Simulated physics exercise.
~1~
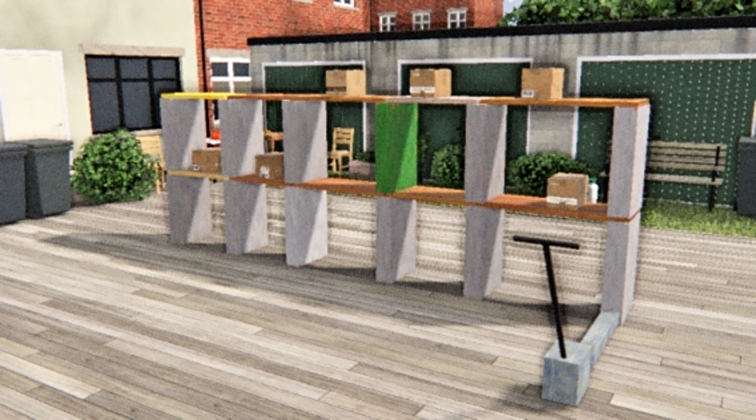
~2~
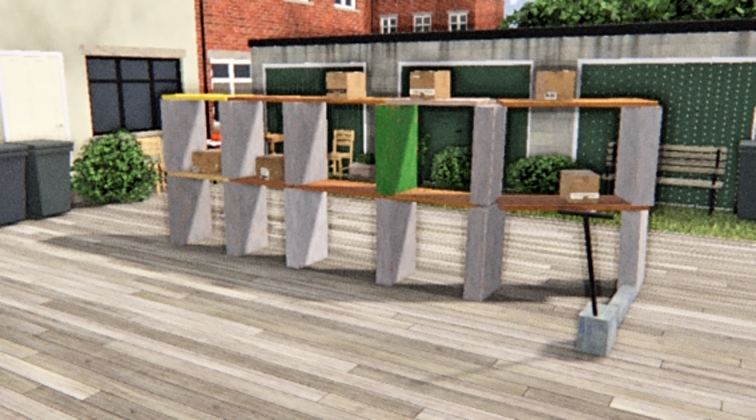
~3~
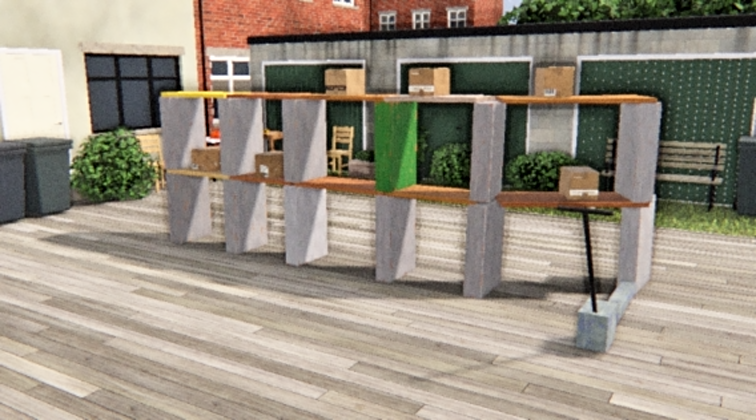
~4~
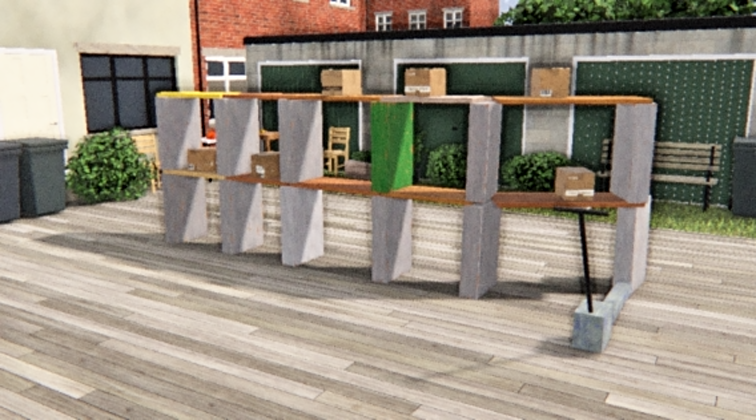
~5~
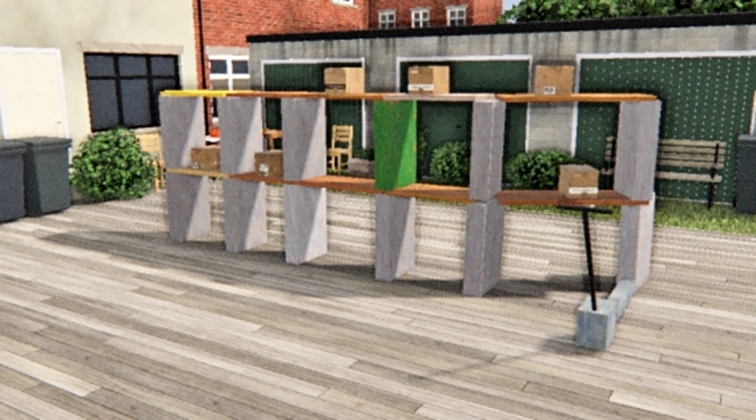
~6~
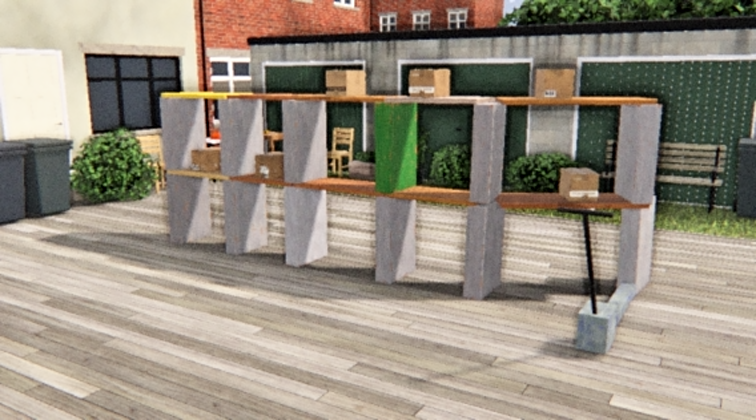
Two-tier shelving of grey uprights and loose boards shifting slightly as a floor jack pushes one end's base, cartons and all staying up.
